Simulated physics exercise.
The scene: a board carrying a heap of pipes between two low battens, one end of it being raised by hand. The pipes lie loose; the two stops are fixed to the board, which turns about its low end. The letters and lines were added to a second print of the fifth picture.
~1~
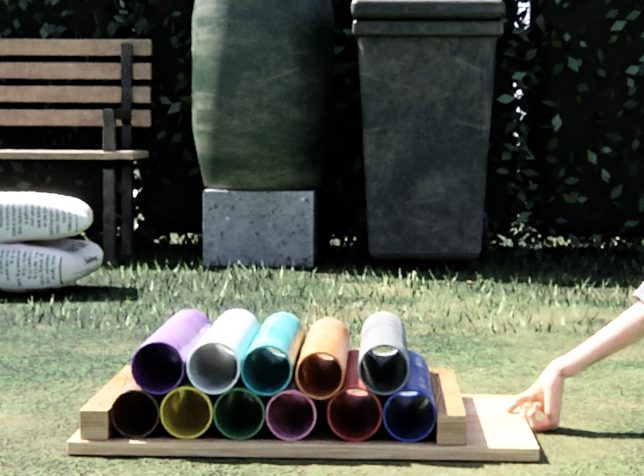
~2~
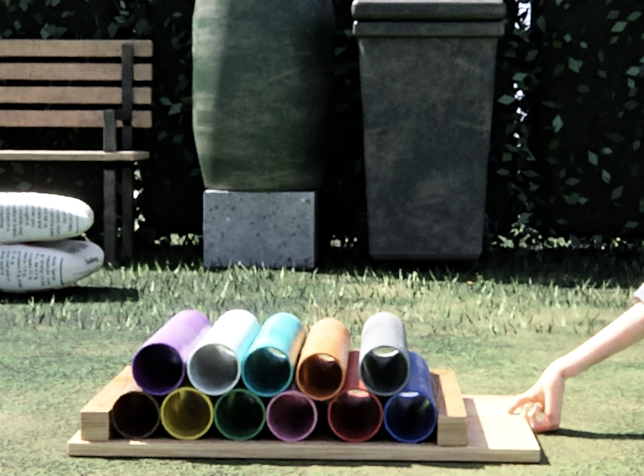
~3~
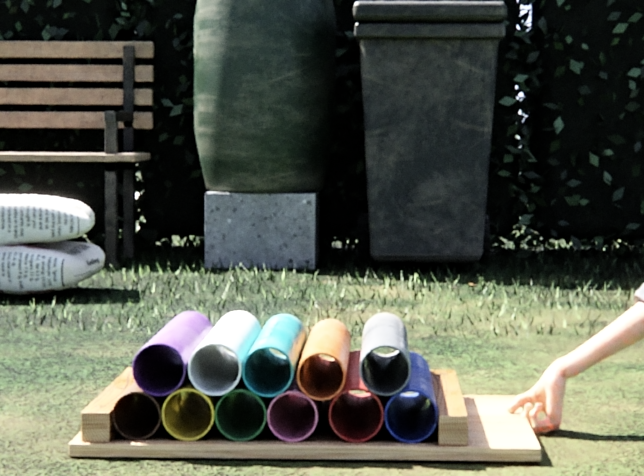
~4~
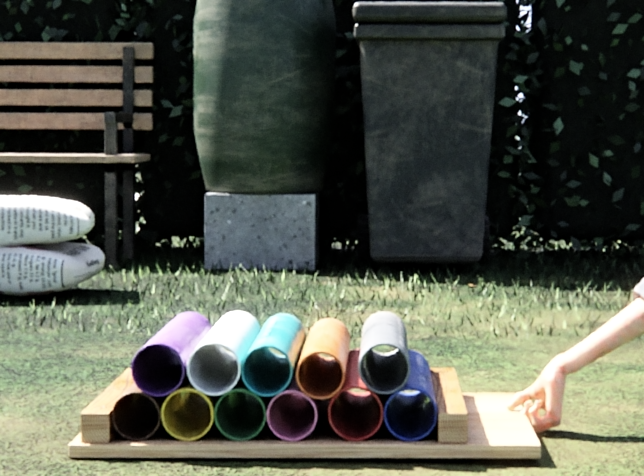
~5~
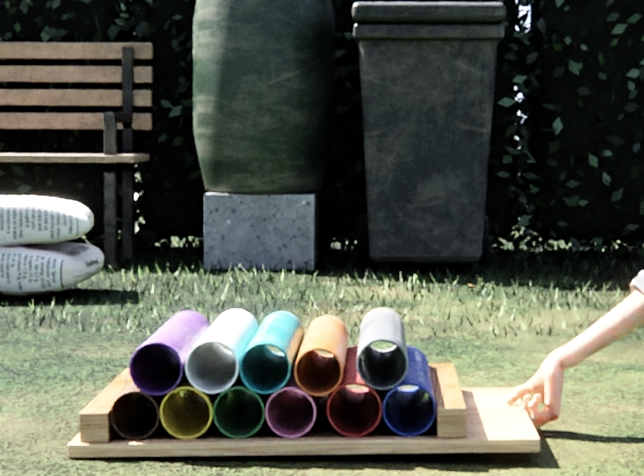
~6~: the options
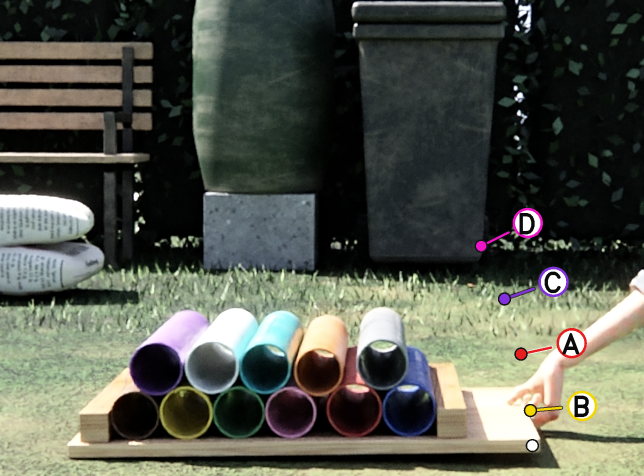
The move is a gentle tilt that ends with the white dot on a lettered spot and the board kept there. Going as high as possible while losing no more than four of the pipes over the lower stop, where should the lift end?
At most to D.
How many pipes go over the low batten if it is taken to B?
It comes to none.
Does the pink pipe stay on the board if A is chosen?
Yes.
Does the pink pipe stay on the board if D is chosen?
Yes, with D.
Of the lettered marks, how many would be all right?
The number is four.
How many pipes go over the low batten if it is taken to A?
It comes to none.
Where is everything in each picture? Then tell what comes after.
In the first picture, blue pipe (409, 415); purple pipe (158, 367); turquoise pipe (266, 370).
In the second picture, turquoise pipe (267, 371); white pipe (214, 368).
In the third picture, board (311, 410); red pipe (356, 414); blue pipe (411, 416); green pipe (241, 415).
In the fourth picture, board (310, 409); brown pipe (136, 416); yellow pipe (188, 414).
In the fifth picture, board (309, 406); brown pipe (135, 415); yellow pipe (187, 413).
On the copy, A at (521, 354); B at (530, 411); C at (504, 299); D at (481, 246); the white dot at (532, 445).
On D. First, board at 18°.
Then, board at 27°.
Finally, board at 27°, four over the low batten (purple, turquoise, white, orange).
By contrast, A none over the low batten; B none over the low batten; C none over the low batten.
